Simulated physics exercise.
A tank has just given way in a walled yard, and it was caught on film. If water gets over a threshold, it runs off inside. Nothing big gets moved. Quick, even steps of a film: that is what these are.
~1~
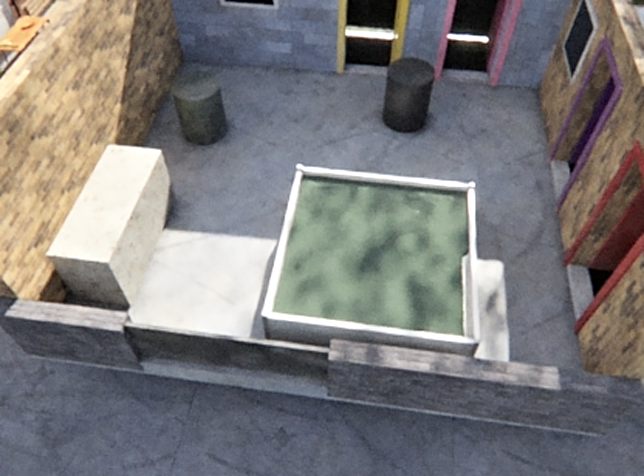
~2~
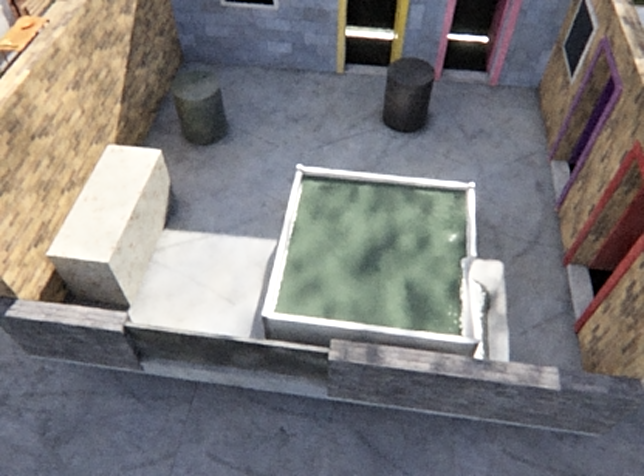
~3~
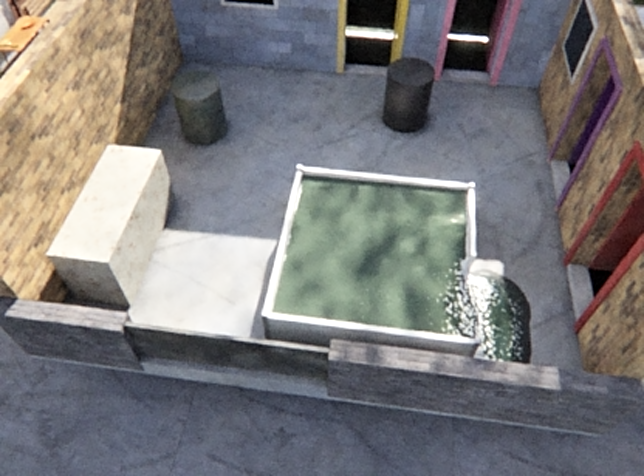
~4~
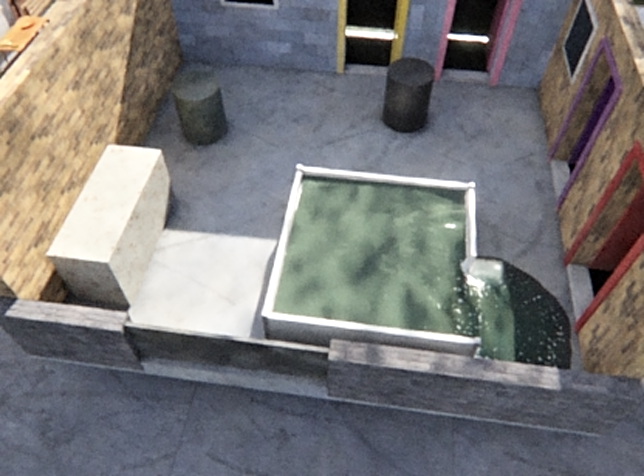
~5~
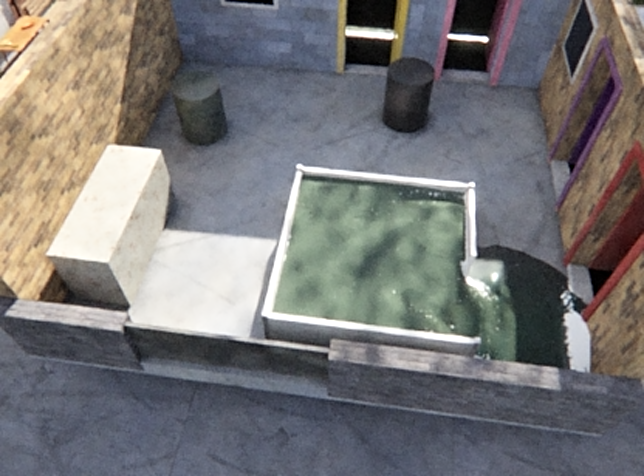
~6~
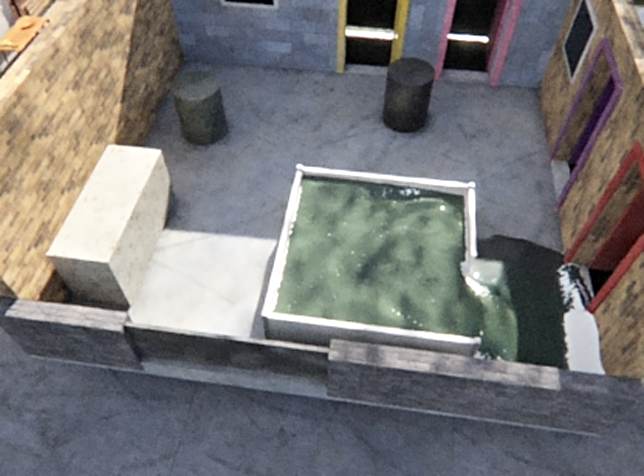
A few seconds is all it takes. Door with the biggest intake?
Red.
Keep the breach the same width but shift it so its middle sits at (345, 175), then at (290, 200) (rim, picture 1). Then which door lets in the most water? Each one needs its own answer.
Try one: The yellow door; try two: The one in yellow.
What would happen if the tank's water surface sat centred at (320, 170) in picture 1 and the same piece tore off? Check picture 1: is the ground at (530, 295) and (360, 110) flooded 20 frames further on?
The first point is taken by the flood and the second is unwetted.
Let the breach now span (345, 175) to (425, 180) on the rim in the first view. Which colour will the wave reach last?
Answer: The red door.
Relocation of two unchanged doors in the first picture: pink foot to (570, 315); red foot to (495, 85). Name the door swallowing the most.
That would be the door marked pink.
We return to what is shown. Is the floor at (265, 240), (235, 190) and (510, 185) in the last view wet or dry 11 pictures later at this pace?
Taking them one at a time, they come out high and dry, high and dry, soaked.
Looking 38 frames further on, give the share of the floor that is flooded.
It comes to roughly 75 in a hundred.
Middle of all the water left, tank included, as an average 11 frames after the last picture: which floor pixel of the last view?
About (422, 288) in the last view.
A moment on, water covers 10 % of the floor; purple door wet at the sill, nothing in, pink door not reached, red door some in, yellow door not reached.
Next, water covers 20 % of the floor; purple door wet at the sill, nothing in, pink door not reached, red door a lot in, yellow door not reached.
Then, water covers 45 % of the floor; purple door wet at the sill, nothing in, pink door a trickle in, red door a lot in, yellow door not reached.
Later, water covers 75 % of the floor; purple door wet at the sill, nothing in, pink door a lot in, red door a lot in, yellow door a trickle in.
In the end, water covers 95 % of the floor; purple door wet at the sill, nothing in, pink door a lot in, red door a lot in, yellow door some in; the red door has let in the most.
